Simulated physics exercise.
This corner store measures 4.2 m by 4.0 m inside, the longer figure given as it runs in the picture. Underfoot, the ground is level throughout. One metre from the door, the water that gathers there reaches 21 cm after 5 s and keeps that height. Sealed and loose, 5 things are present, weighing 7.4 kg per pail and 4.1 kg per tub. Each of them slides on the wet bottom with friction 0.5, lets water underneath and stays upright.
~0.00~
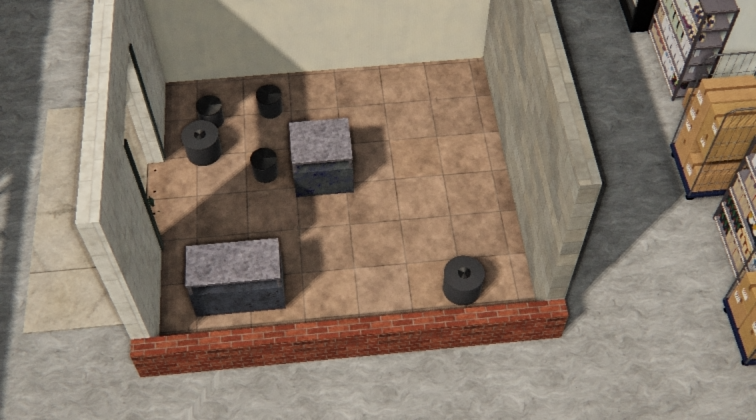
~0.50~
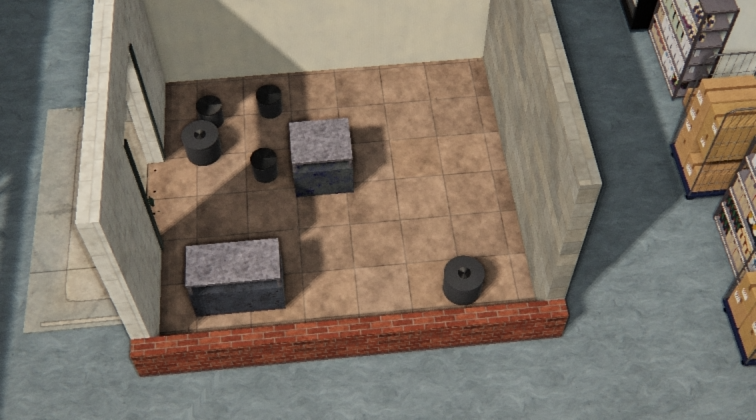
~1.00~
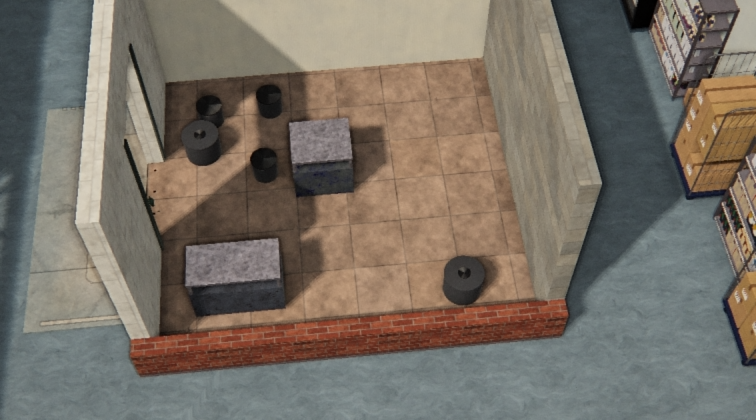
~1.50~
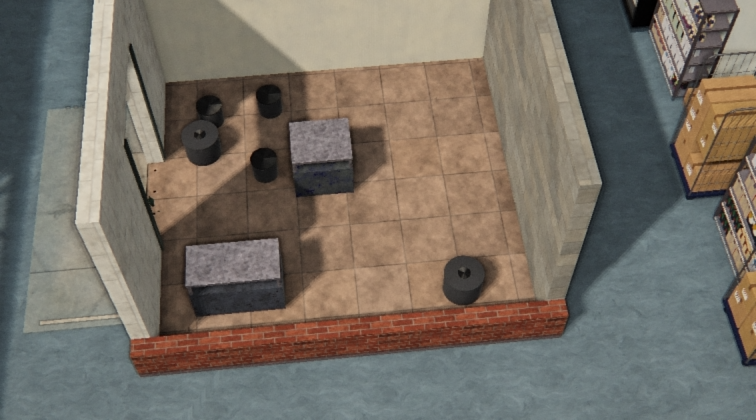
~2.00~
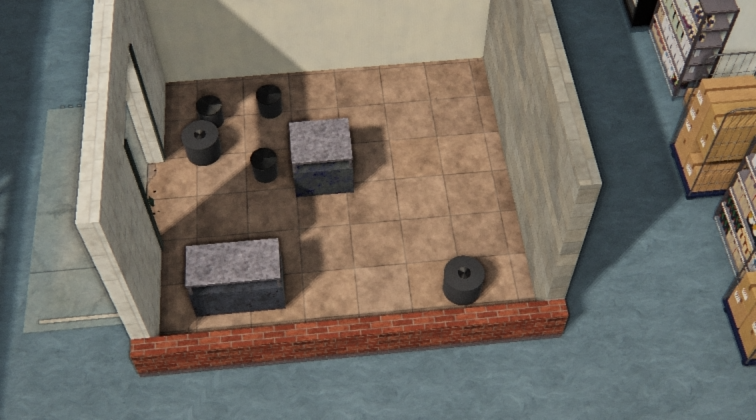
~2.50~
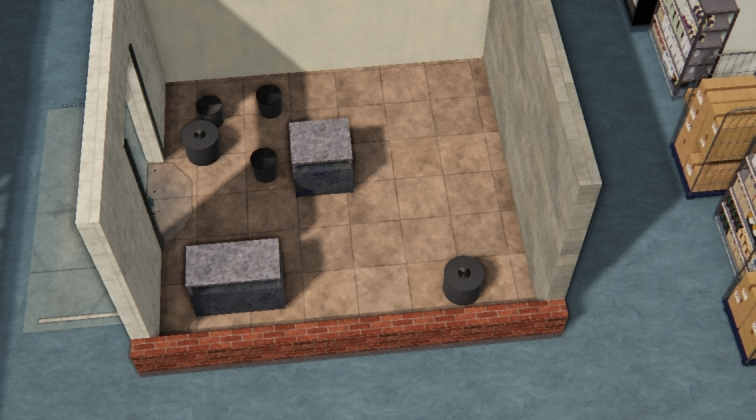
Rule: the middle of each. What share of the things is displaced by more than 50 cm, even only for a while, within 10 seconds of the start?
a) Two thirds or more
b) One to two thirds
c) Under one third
Option b: One to two thirds.
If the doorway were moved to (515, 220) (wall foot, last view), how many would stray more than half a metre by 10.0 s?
Then it comes to 2 of them.
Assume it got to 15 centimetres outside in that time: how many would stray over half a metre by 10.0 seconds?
Under that setup the answer is 2.
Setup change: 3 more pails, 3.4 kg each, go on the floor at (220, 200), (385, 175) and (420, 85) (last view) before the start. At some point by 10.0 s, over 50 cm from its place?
Note: Item 1 above threshold; item 2 below threshold; item 3 below threshold.
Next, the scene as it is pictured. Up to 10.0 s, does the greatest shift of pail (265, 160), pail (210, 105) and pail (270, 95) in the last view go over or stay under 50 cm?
Taking them in turn, the first is beyond the limit, the second within the limit and the third within the limit.
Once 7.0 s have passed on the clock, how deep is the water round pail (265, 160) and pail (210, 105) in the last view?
Some 4 cm at the first, some 2 cm at the second.
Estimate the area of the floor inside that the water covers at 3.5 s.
At that time the wet patch spans about 1.5 m2.
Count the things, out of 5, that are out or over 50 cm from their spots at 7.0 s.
The number comes to 1.
After 3.5 s 0 of 5 are over 50 cm from their spots; 0 afloat.
After 4.5 s 0 of 5 are over 50 cm from their spots; 0 afloat.
After 7.0 s 1 of 5 are over 50 cm from their spots; 1 afloat.
After 10.0 s 2 of 5 are over 50 cm from their spots, and 2 have been at some point; 2 afloat.
